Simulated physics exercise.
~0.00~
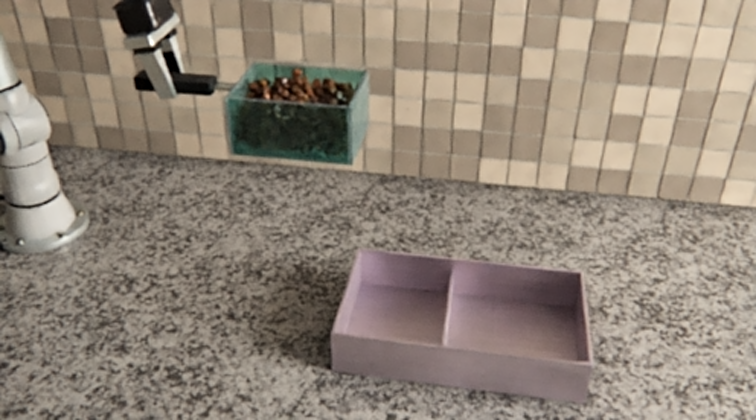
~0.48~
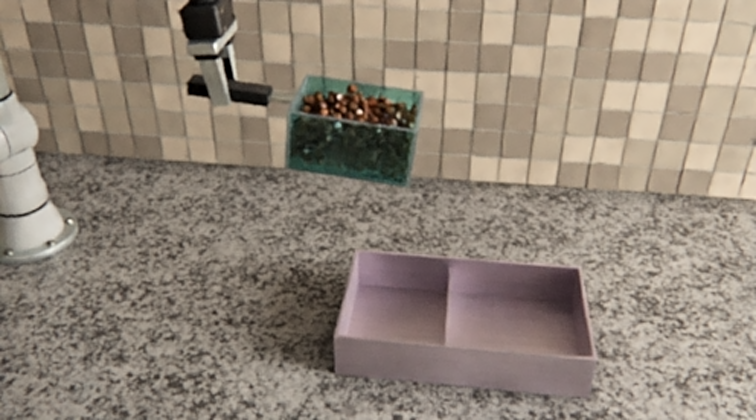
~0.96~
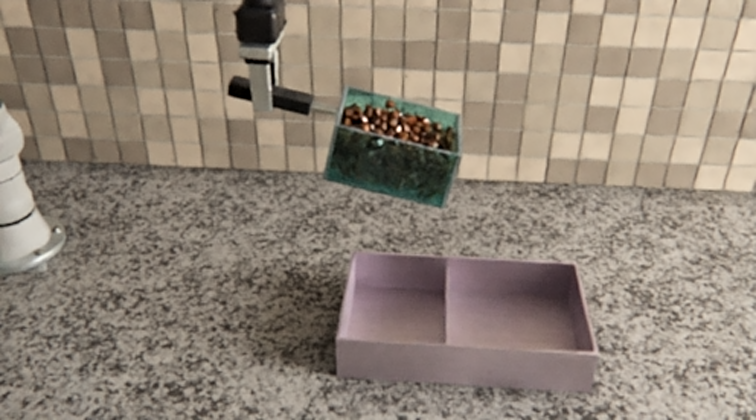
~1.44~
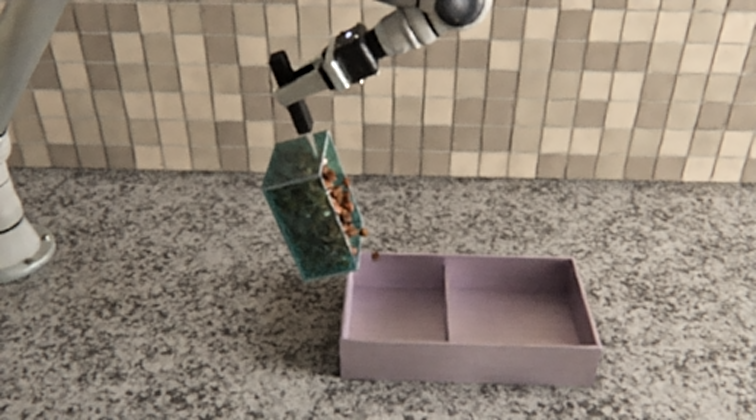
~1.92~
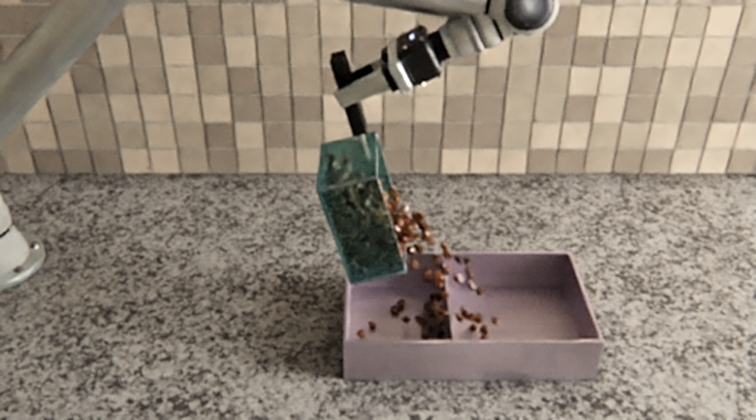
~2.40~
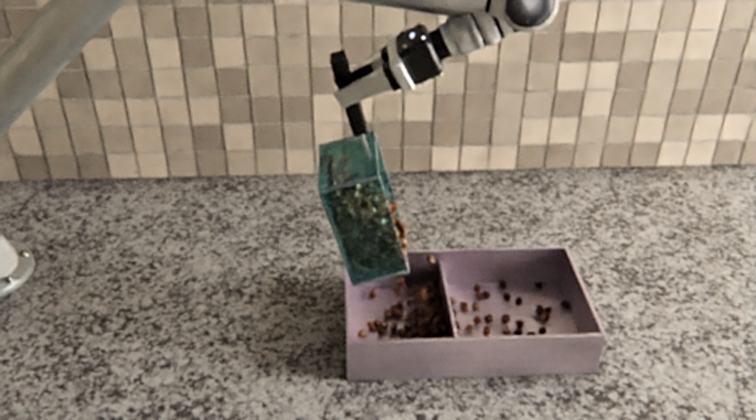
On a speckled stone counter, a robot arm carried a clear teal box heaped with brown pellets rightward and tipped it steeply over a purple divided tray, spilling some into both sections, more on the left, while plenty stayed in the box.
